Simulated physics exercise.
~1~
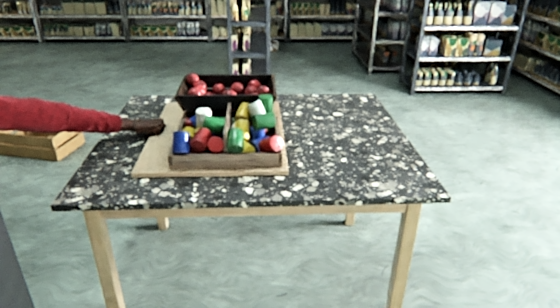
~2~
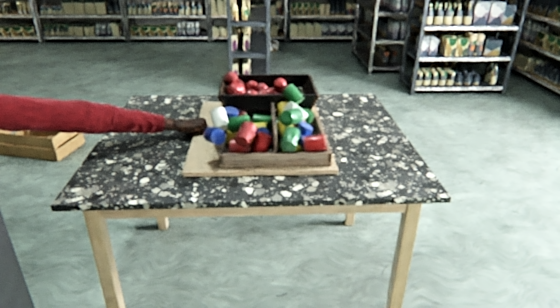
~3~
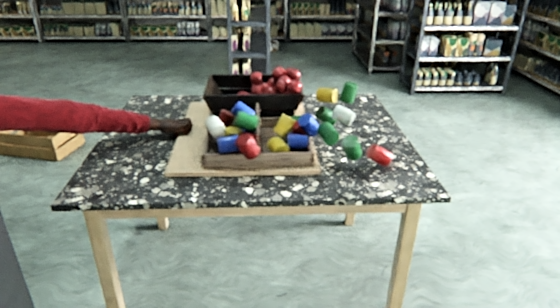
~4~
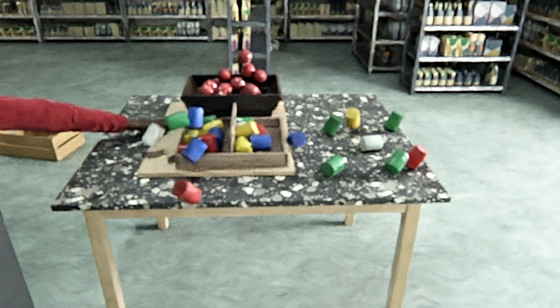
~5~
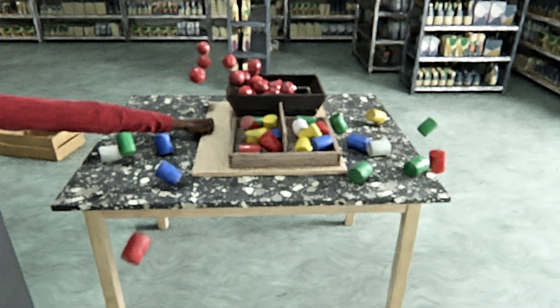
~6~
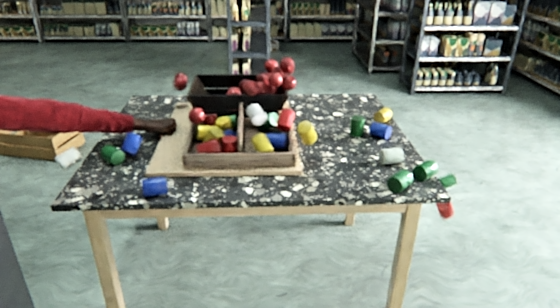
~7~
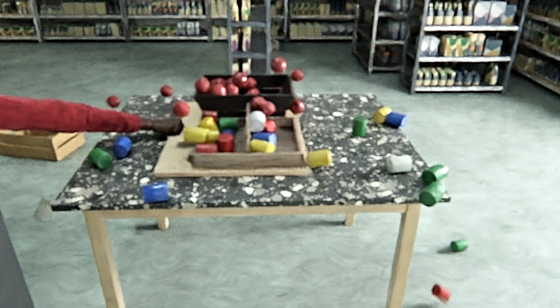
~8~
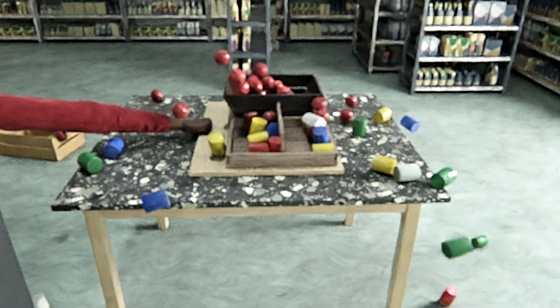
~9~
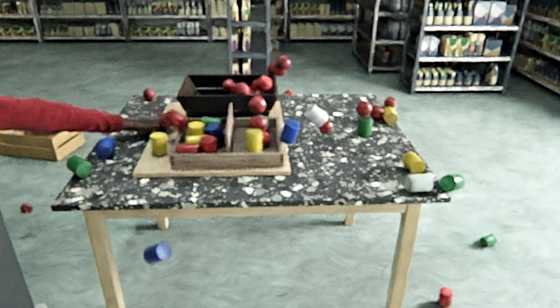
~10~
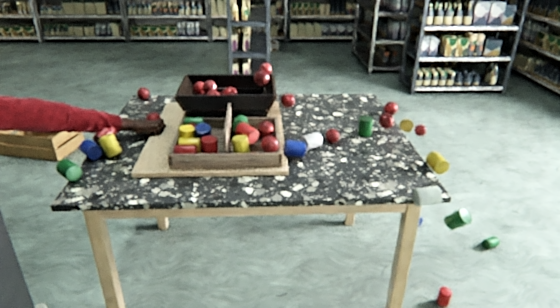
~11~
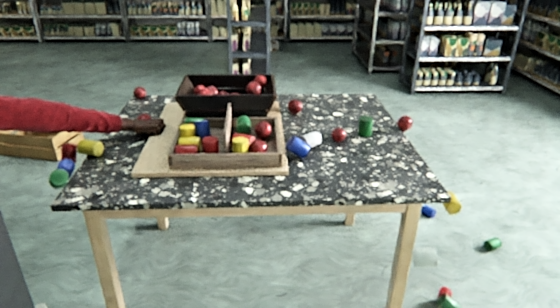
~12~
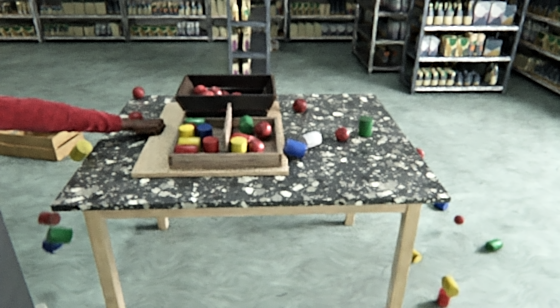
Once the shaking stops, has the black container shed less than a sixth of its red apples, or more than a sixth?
It has shed more than a sixth of its red apples. Many of them bounce out over its ends during the shaking, while others stay inside.
In a storeroom, an arm shakes two boxes, and many jars and red apples spill out.
